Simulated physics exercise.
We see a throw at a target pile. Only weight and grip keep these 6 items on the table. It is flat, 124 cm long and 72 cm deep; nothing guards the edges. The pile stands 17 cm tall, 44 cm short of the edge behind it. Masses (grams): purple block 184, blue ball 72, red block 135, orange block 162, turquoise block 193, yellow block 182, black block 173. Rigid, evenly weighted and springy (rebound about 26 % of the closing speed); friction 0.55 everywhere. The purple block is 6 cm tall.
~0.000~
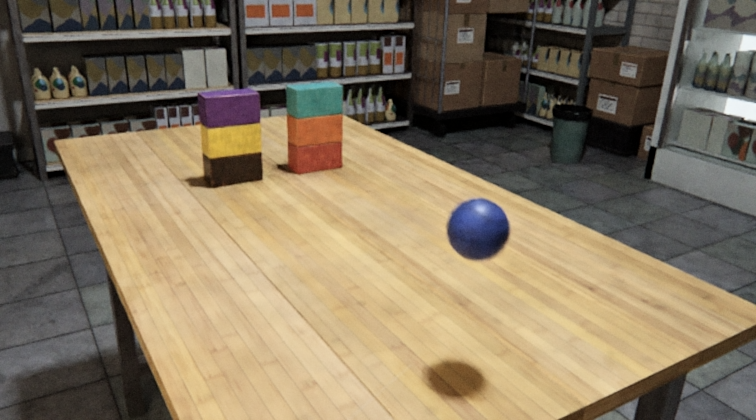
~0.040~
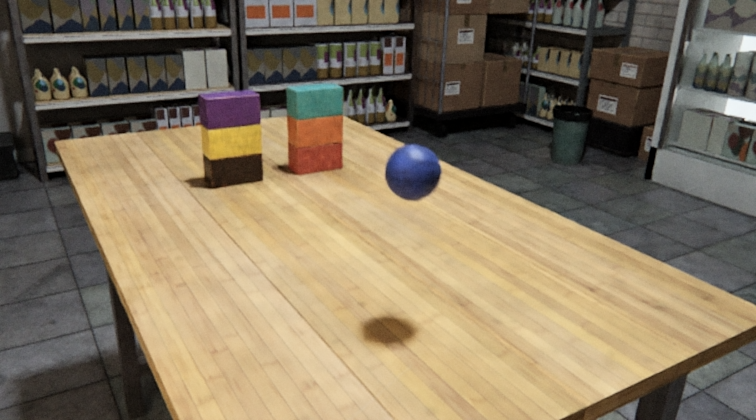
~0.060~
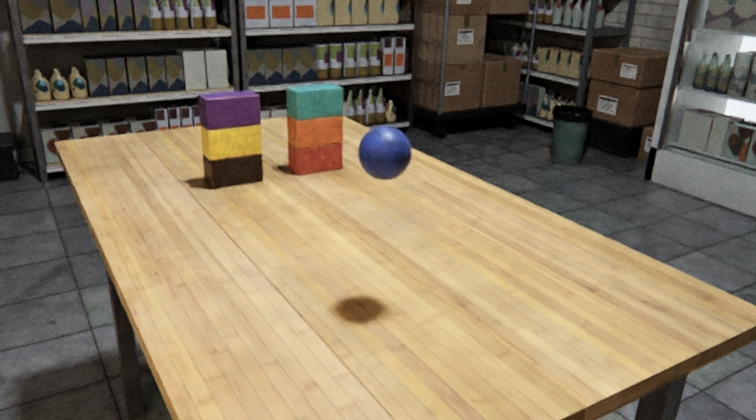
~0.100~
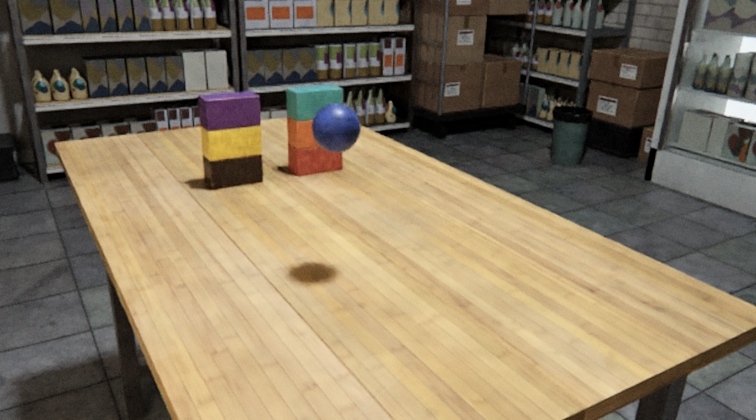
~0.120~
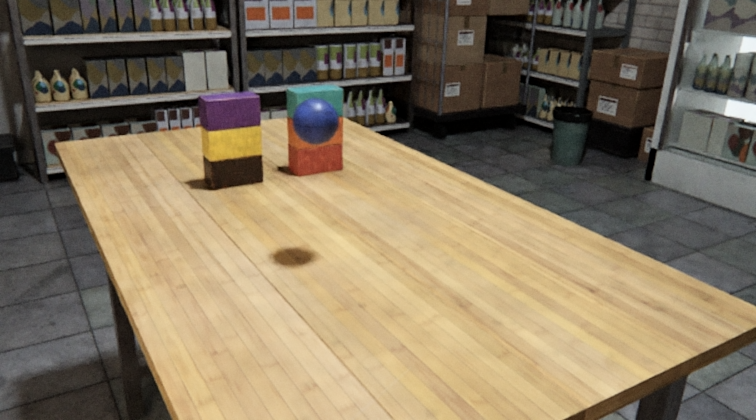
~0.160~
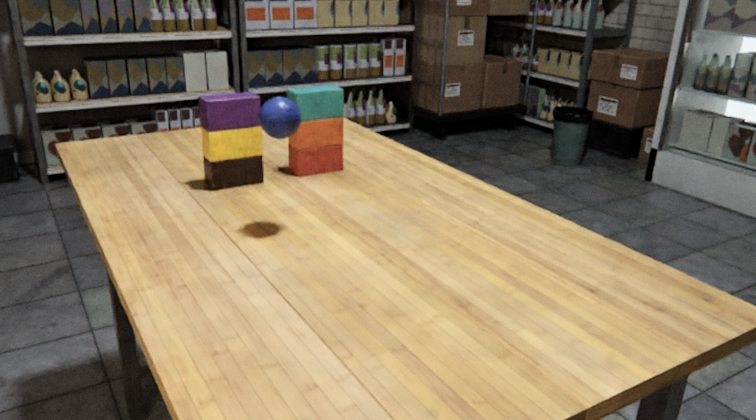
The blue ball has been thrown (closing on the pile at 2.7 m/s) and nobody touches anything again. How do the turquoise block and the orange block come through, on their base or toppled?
The turquoise block is still upright, the orange block is still upright.
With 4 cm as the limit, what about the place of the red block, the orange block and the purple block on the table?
The red block holds its spot; the orange block keeps its place; the purple block gets shifted.
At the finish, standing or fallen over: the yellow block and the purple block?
The yellow block topples; the purple block tips over.
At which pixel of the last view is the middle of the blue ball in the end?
Around (225, 184).
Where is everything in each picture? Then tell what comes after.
In the first picture, 62 cm to the stack; blue ball (478, 230); turquoise block (315, 99); orange block (315, 128).
In the second picture, 51 cm to the stack; blue ball (413, 172); yellow block (232, 139).
In the third picture, 46 cm to the stack; blue ball (385, 153); purple block (230, 110).
In the fourth picture, 35 cm to the stack; blue ball (336, 129); yellow block (232, 140).
In the fifth picture, 29 cm to the stack; blue ball (316, 122); purple block (230, 111).
In the sixth picture, 19 cm to the stack; blue ball (280, 118); turquoise block (315, 103); orange block (316, 131).
After 0.36 s, blue ball near (228, 179); purple block 19° off upright; yellow block 20° off upright; black block 16° off upright.
After 0.56 s, blue ball near (225, 184); purple block on its side; yellow block on its side; black block 35° off upright.
In the end (1.2 s), toppled on the table, purple block and yellow block; the other 4 under 4 cm from the start. At the end, from the last picture's camera, turquoise block near (315, 103), orange block near (316, 131).
